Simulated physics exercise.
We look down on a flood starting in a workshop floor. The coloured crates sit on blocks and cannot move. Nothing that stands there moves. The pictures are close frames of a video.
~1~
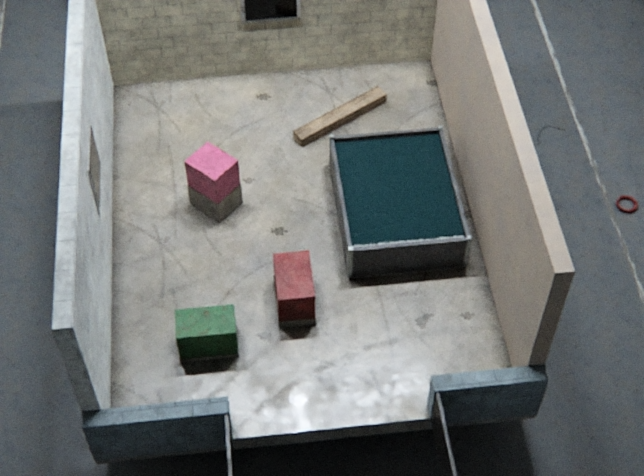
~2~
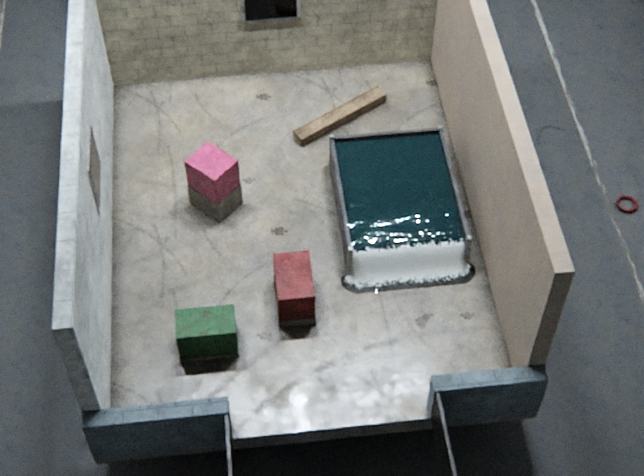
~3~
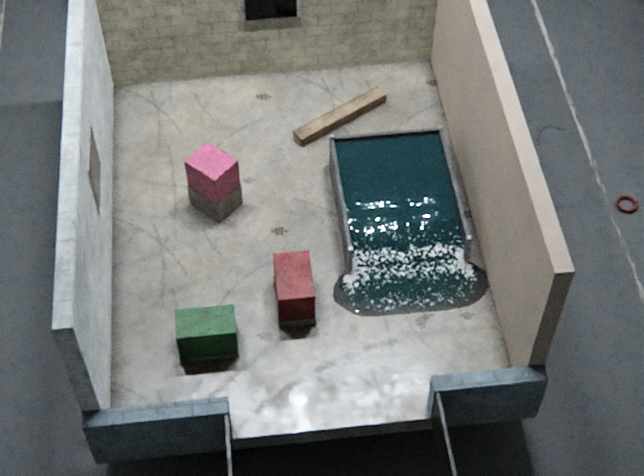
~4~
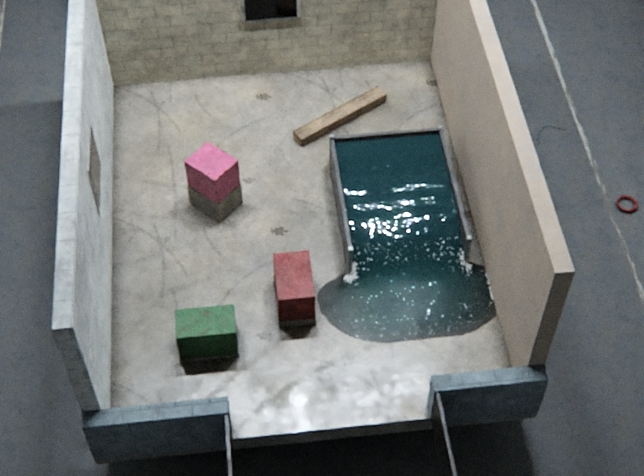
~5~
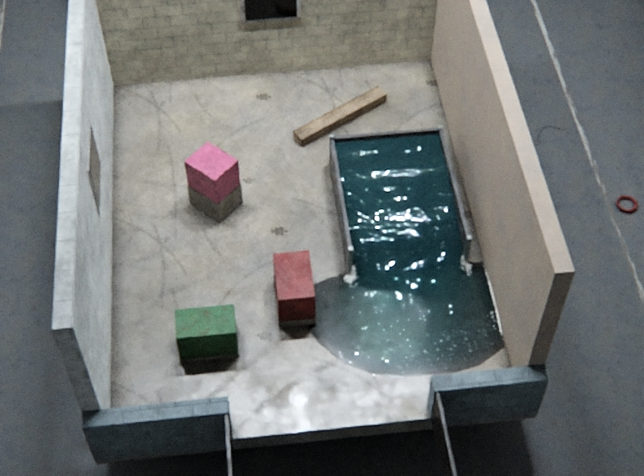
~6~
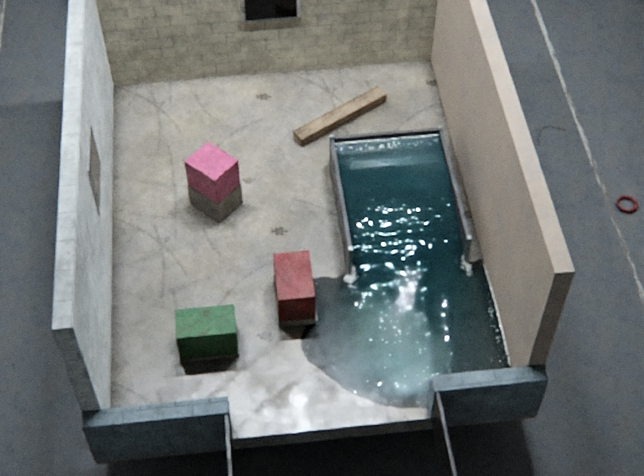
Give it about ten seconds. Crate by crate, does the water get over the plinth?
One by one: The green crate is soaked; the pink crate keeps dry; the red crate keeps dry.
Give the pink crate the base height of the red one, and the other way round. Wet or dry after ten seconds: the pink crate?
The pink one keeps dry.
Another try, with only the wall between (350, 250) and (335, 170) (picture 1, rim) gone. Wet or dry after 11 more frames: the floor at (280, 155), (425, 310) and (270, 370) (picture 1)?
As listed: Clear, not flooded, dry.
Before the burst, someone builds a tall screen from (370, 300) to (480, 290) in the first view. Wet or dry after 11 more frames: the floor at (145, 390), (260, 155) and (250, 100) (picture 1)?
In turn: Clear, no water, dry.
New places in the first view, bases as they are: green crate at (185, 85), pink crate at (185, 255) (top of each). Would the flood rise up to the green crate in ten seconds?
Then: Green is spared.
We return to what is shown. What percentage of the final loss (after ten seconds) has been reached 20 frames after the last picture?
Some 60 per cent.
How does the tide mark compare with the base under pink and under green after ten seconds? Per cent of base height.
Near 10 and 180 in a hundred.
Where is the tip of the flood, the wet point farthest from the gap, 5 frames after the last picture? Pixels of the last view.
Near (283, 417).
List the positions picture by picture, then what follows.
The first picture shows the water tank at (397, 190) is whole and still.
In the second picture, the front is at (470, 267), out from the gap at (407, 262).
In the third picture, water pours out at (407, 263) and has run to (480, 289).
In the fourth picture, the front is at (493, 308), out from the gap at (407, 264).
In the fifth picture, water pours out at (407, 264) and has run to (477, 359).
In the sixth picture, water pours out at (407, 264) and has run to a hidden place.
A moment on, water covers 20 % of the floor; the green crate not reached, the pink crate not reached, the red crate water round its plinth.
Next, water covers 25 % of the floor; the green crate not reached, the pink crate not reached, the red crate water round its plinth.
Then, water covers 25 % of the floor; the green crate water round its plinth, the pink crate not reached, the red crate water round its plinth.
Later, water covers 50 % of the floor; the green crate water round its plinth, the pink crate not reached, the red crate water round its plinth.
In the end, water covers 75 % of the floor; the green crate was topped, the pink crate stayed above the water, the red crate stayed above the water.
